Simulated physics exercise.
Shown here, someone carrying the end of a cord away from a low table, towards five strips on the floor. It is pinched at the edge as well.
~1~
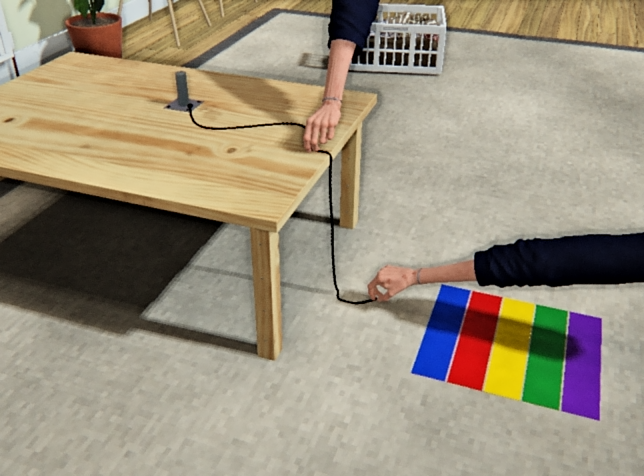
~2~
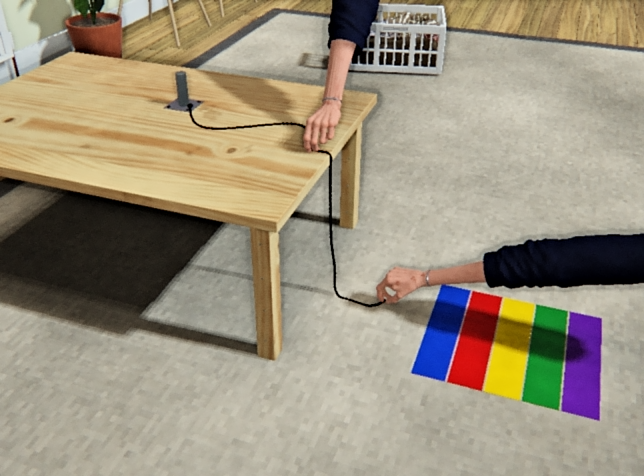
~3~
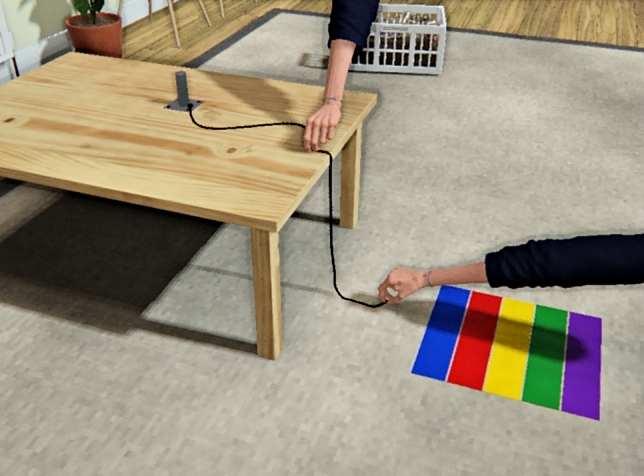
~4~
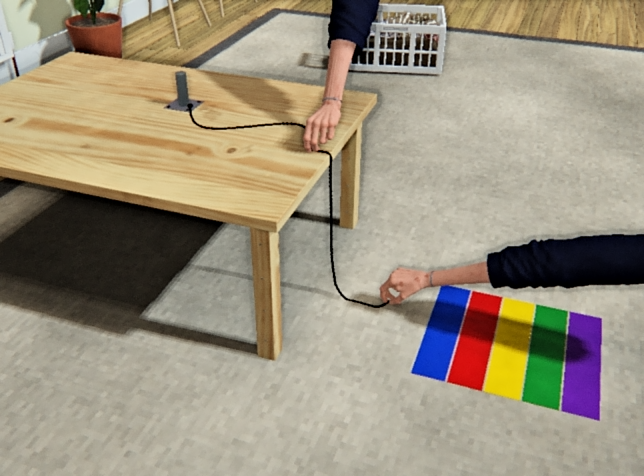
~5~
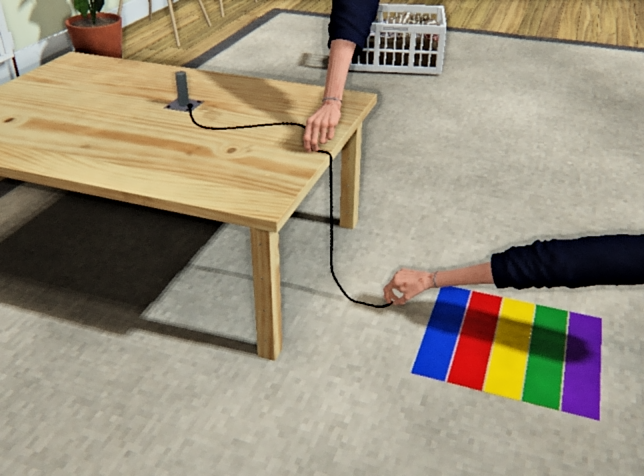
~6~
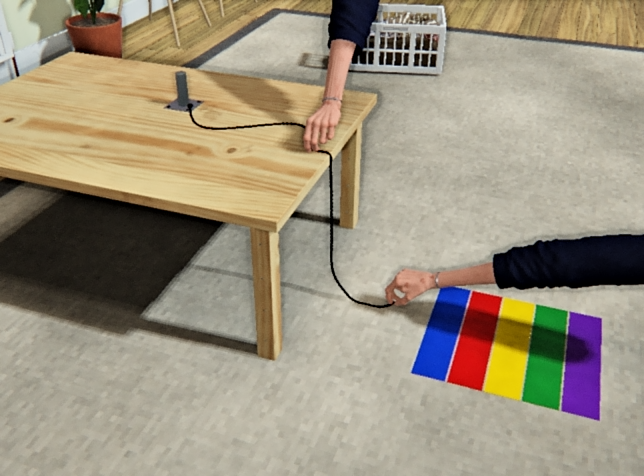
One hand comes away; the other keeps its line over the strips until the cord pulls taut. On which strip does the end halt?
The green one.
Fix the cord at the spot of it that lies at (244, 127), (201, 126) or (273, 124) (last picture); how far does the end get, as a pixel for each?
Try by try, around (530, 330), (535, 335) and (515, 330).
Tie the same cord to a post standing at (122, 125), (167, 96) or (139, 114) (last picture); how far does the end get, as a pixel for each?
Try by try, around (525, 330), (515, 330) and (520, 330).
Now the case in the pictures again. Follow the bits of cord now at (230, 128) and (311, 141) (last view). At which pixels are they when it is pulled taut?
The first at (257, 125), the second at (350, 161).
Early on, end near (500, 326); over yellow.
Midway, end near (536, 334); over green.
At the end of the slack, end near (557, 339); over green. It halts on the green strip.
